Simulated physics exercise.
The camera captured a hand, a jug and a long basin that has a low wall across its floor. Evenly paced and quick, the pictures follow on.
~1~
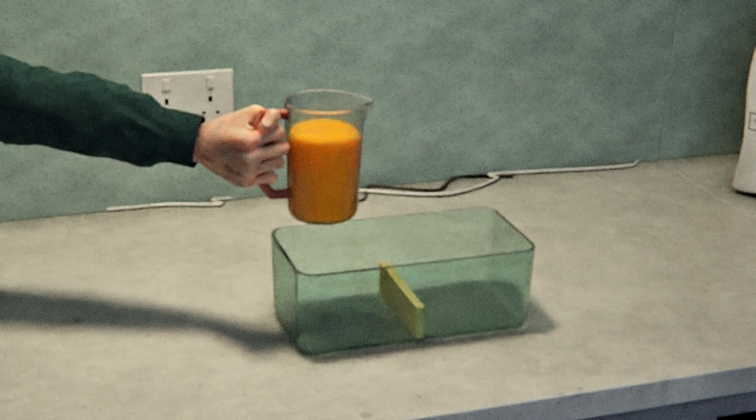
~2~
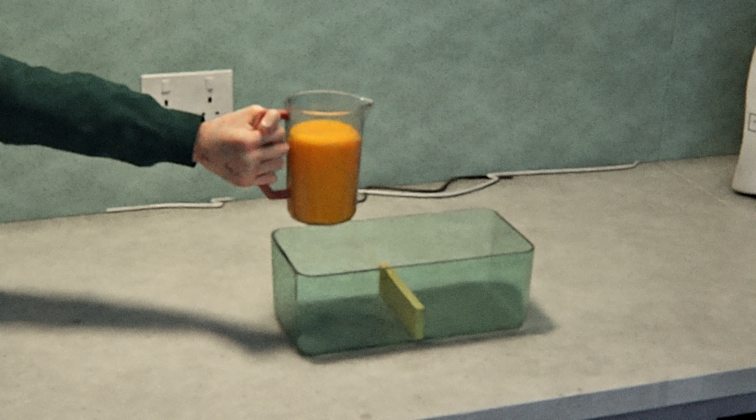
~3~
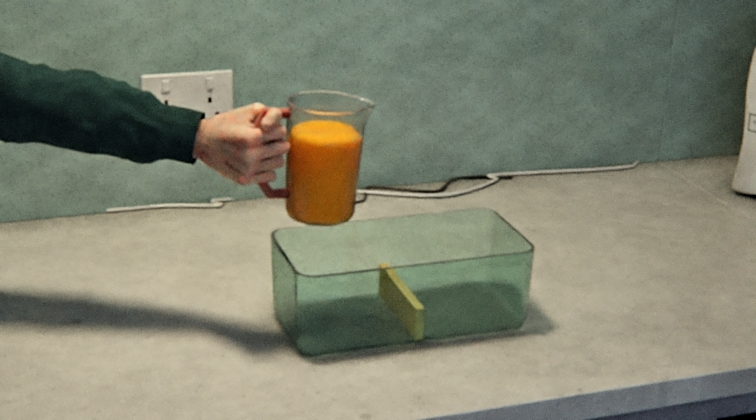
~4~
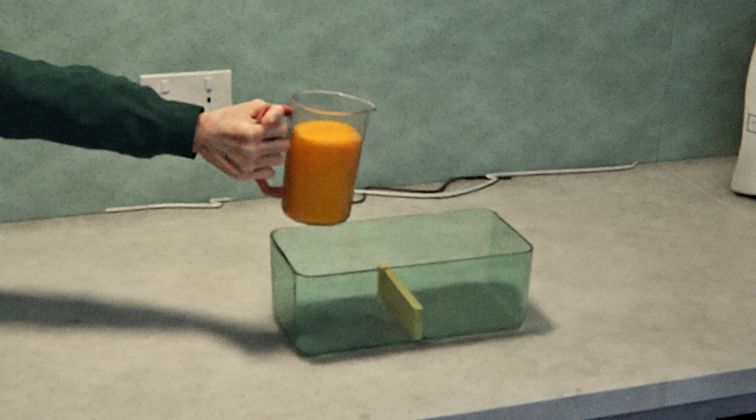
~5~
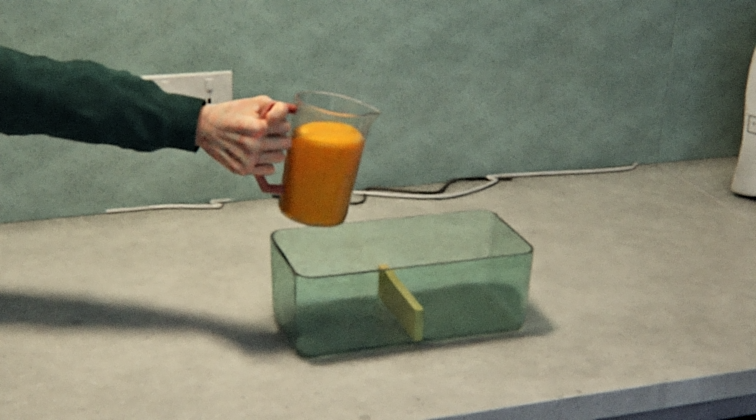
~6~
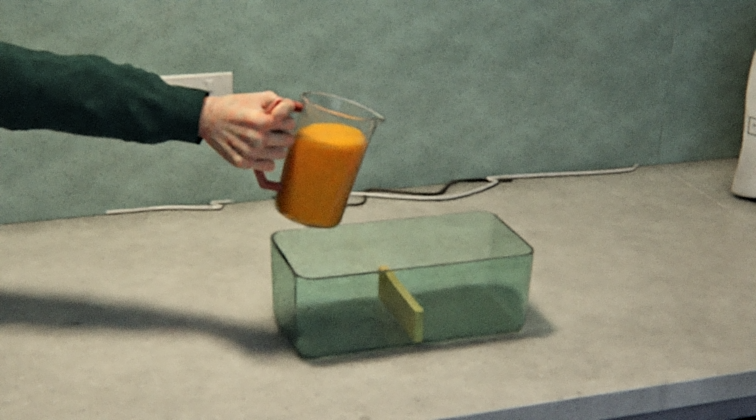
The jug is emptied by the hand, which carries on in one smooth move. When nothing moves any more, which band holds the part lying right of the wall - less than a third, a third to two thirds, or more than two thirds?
It falls in the band more than two thirds.
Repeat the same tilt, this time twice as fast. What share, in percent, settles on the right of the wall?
Near 60 %.
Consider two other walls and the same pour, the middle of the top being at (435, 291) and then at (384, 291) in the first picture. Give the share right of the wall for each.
15 % then 95 %, approximately.
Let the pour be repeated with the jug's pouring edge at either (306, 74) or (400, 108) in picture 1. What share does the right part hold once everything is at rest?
Near 5 per cent for the first start, near 95 per cent for the second.
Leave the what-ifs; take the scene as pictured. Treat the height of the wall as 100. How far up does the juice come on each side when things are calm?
On the left roughly 10, on the right roughly 50.
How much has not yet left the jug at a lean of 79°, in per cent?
85 %.
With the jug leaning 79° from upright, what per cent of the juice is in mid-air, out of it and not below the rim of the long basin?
Some 10 per cent, I'd say.
A moment on, the jug is tipped on its side and 86 per cent is still to pour, 0 is left of the wall and 2 right of it.
Next, the jug is tipped right over and 24 per cent is still to pour, 5 is left of the wall and 54 right of it.
Then the jug is tipped right over and 0 per cent is still to pour, 21 is left of the wall and 77 right of it.
Later the jug is tipped right over and 0 per cent is still to pour, 22 is left of the wall and 77 right of it.
At rest 22 per cent lies left of the wall, 78 right of it and 1 outside.
